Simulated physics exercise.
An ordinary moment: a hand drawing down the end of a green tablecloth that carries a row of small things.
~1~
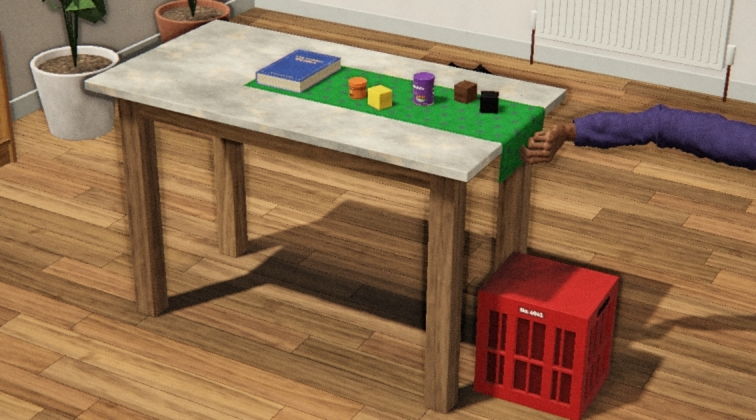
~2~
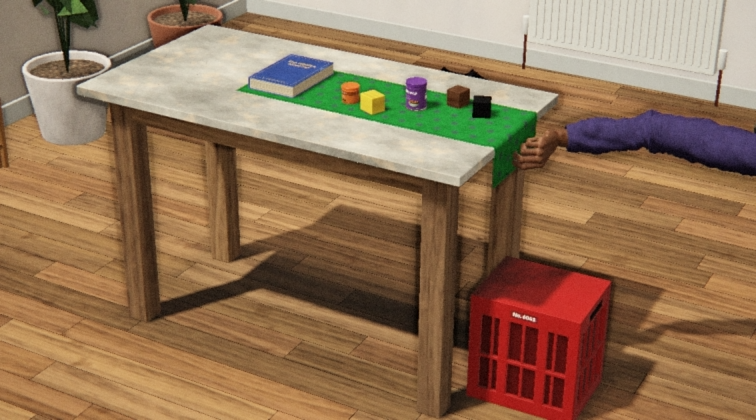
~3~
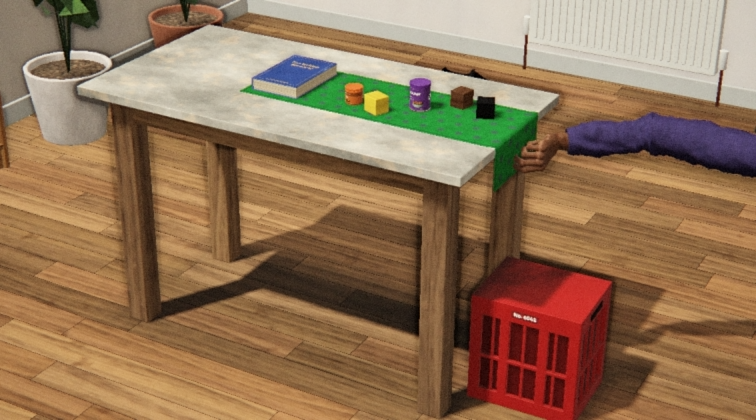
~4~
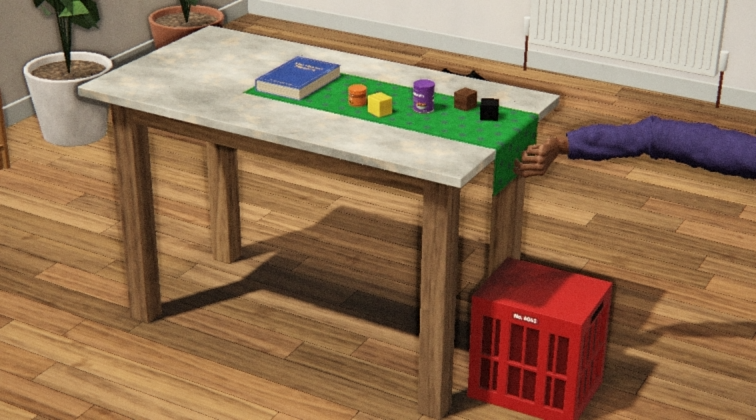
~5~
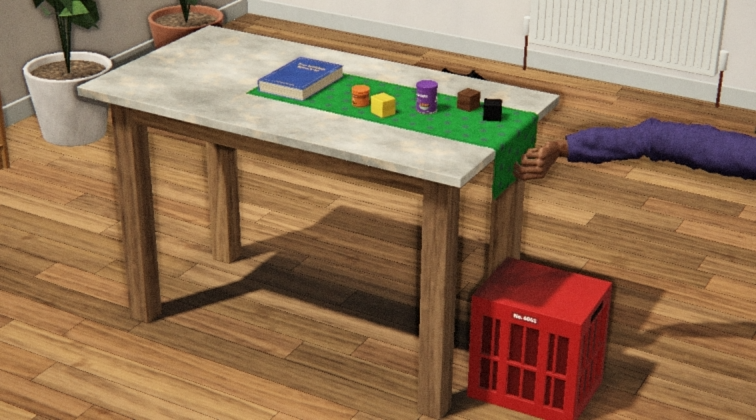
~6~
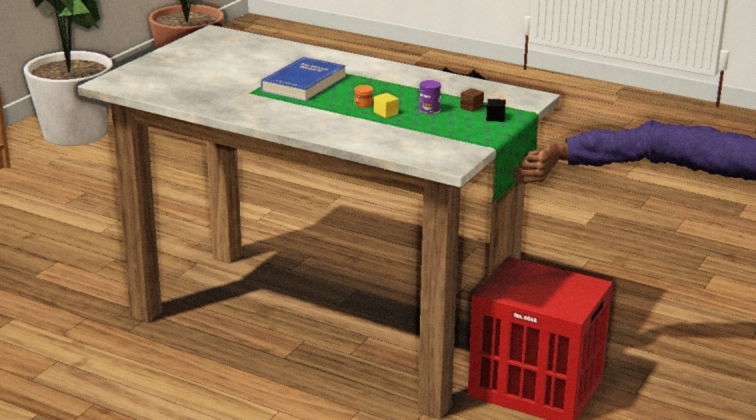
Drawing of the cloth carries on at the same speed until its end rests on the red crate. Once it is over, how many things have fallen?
By the end, three have fallen.
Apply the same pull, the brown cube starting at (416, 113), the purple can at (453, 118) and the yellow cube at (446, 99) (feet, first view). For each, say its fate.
The brown cube ends up knocked off; the purple can ends up knocked off; the yellow cube ends up knocked off.
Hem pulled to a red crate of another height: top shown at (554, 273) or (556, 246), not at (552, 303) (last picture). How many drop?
In that event, 2 and 1.
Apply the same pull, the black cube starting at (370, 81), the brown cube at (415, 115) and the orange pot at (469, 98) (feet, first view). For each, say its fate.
Note - black cube retained, brown cube lost, orange pot lost.
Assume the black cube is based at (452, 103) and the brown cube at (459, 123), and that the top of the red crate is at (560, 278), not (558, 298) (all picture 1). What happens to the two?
The black cube does not stay aboard, and the brown cube does not stay aboard.
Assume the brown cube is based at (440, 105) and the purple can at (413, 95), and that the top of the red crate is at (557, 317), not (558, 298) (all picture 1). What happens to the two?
The brown cube ends up off while the purple can ends up off.
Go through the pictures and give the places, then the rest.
In the first picture, hem (499, 184); black cube (490, 94); brown cube (466, 84); purple can (424, 76); yellow cube (380, 89); orange pot (358, 80); top of the crate (558, 298).
In the second picture, hem (493, 189); black cube (482, 99).
In the third picture, hem (494, 193); brown cube (462, 90).
In the fourth picture, hem (493, 197); purple can (424, 83); top of the crate (552, 304).
In the fifth picture, hem (494, 200); yellow cube (383, 97).
In the sixth picture, hem (493, 203); black cube (496, 102); brown cube (472, 92); purple can (431, 84); yellow cube (387, 97); orange pot (364, 88).
Early on, hem near (514, 243); black cube and brown cube gone.
Midway, hem on the crate; black cube, brown cube and purple can gone.
Finally, hem on the crate; black cube, brown cube and purple can gone. The count of fallen things is three.
